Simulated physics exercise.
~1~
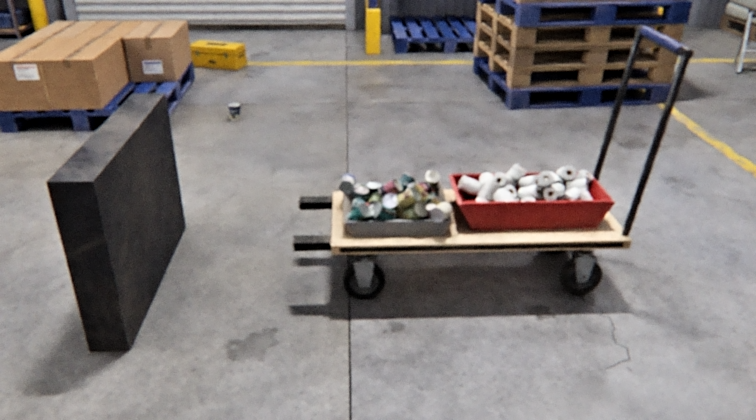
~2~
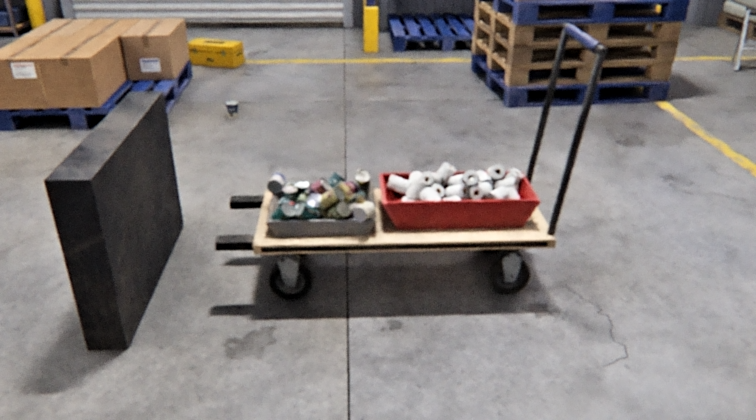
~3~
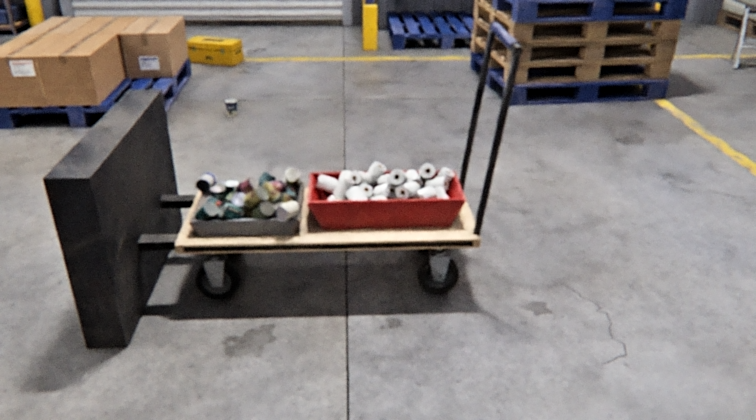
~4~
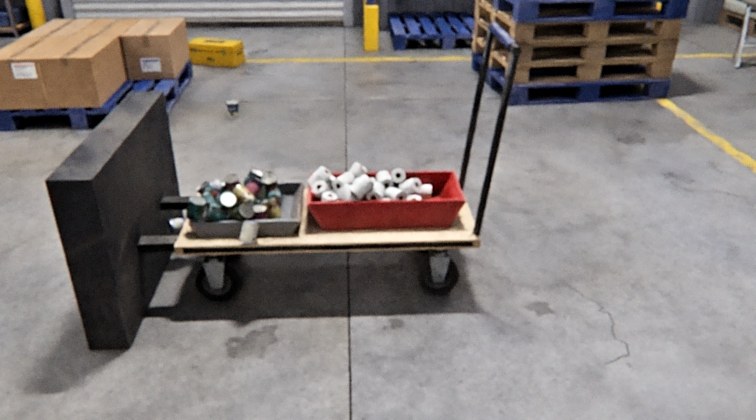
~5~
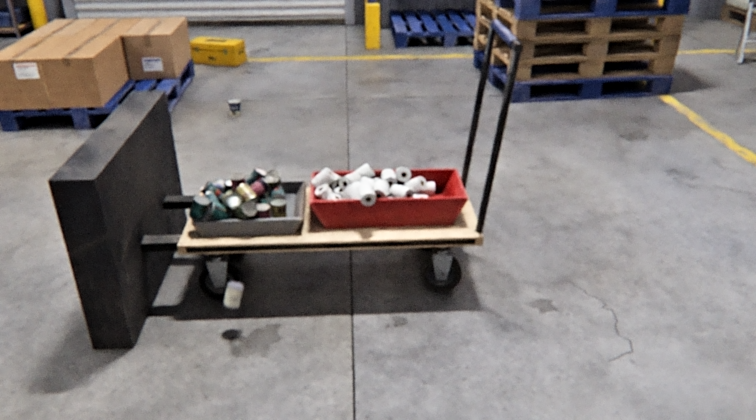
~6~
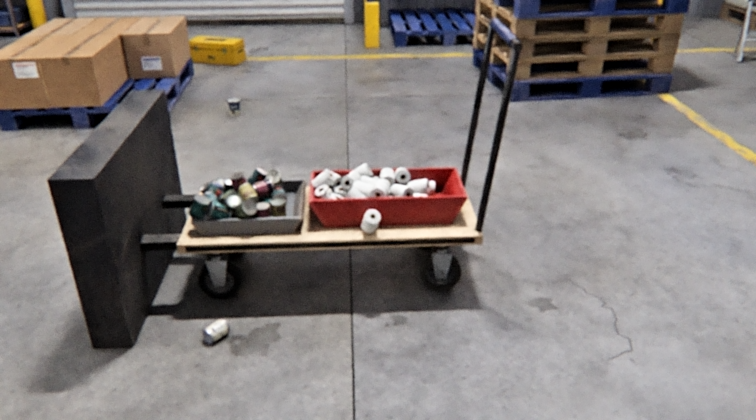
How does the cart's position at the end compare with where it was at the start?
The cart ended up farther left, with its front buffers up against the dark block instead of standing well clear of it.
